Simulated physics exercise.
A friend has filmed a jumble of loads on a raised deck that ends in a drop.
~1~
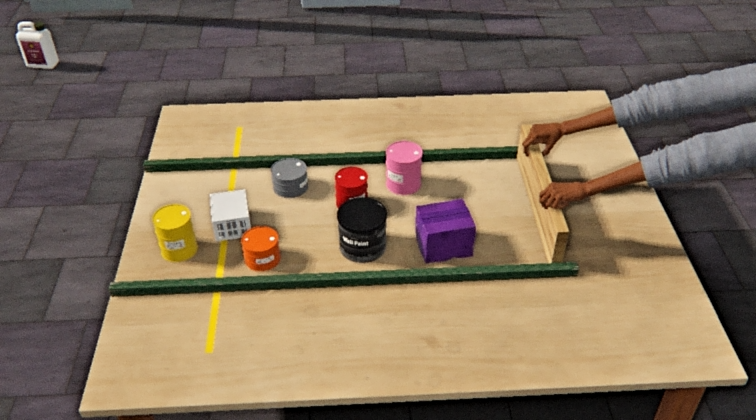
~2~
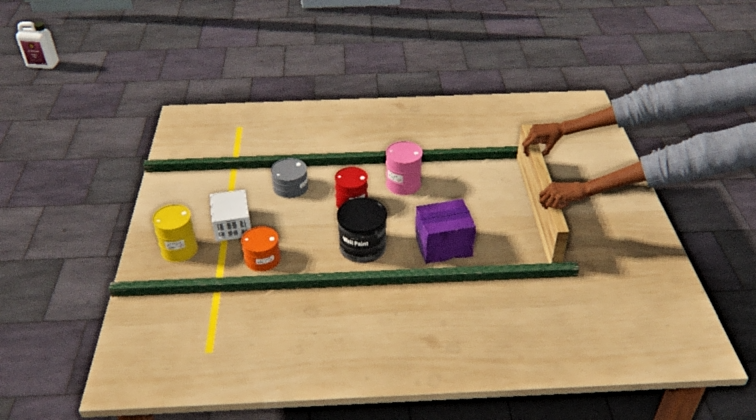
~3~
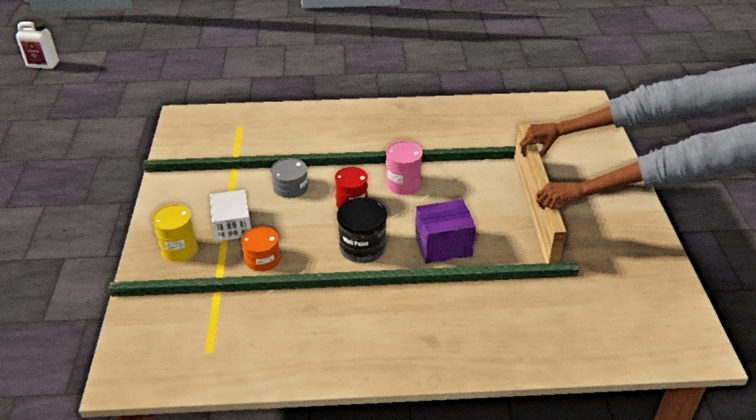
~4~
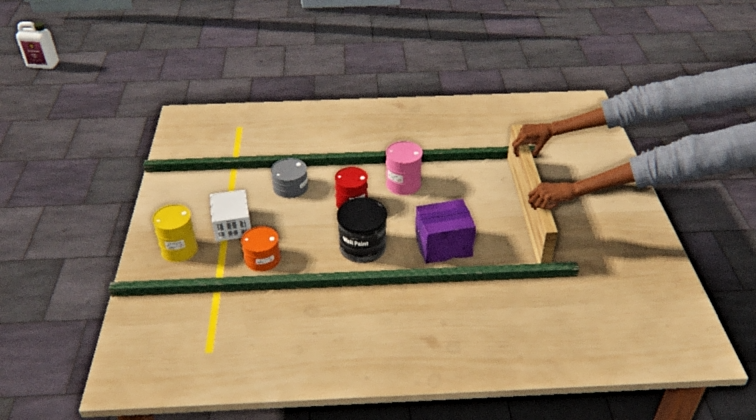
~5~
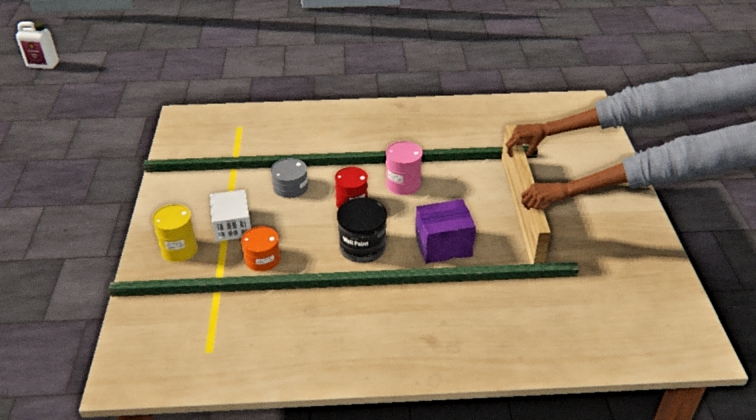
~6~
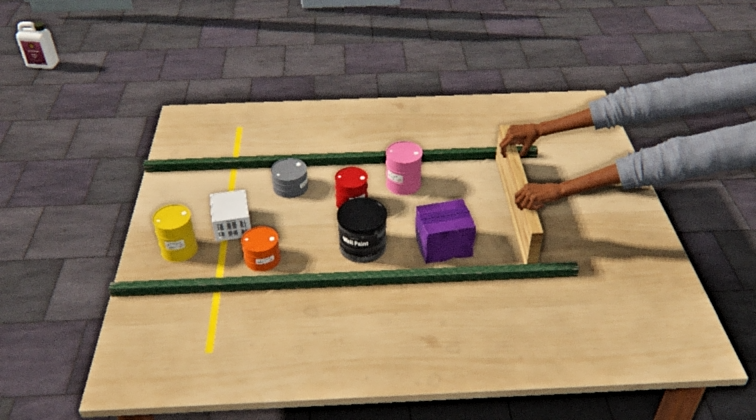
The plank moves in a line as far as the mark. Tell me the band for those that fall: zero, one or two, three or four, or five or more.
The number that fall off is one or two.
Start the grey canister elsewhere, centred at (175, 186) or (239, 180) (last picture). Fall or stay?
The grey canister holds on; is kept.
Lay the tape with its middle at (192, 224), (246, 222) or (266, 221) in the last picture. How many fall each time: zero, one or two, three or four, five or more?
In that order: Three or four; none; zero.
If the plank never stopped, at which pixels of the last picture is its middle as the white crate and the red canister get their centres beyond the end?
Its middle is around (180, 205) and around (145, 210).
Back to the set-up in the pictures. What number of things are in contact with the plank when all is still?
3 of them.
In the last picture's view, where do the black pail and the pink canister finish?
The black pail stops around (146, 234); the pink canister around (211, 174).
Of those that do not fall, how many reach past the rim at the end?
The number is 1.
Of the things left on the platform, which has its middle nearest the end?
That is the orange canister.
Soon after, none off yet; yellow canister at rest near (176, 233); white crate at rest near (231, 215); orange canister at rest near (261, 249).
In the end, the number that fall off is one or two; gone, yellow canister.
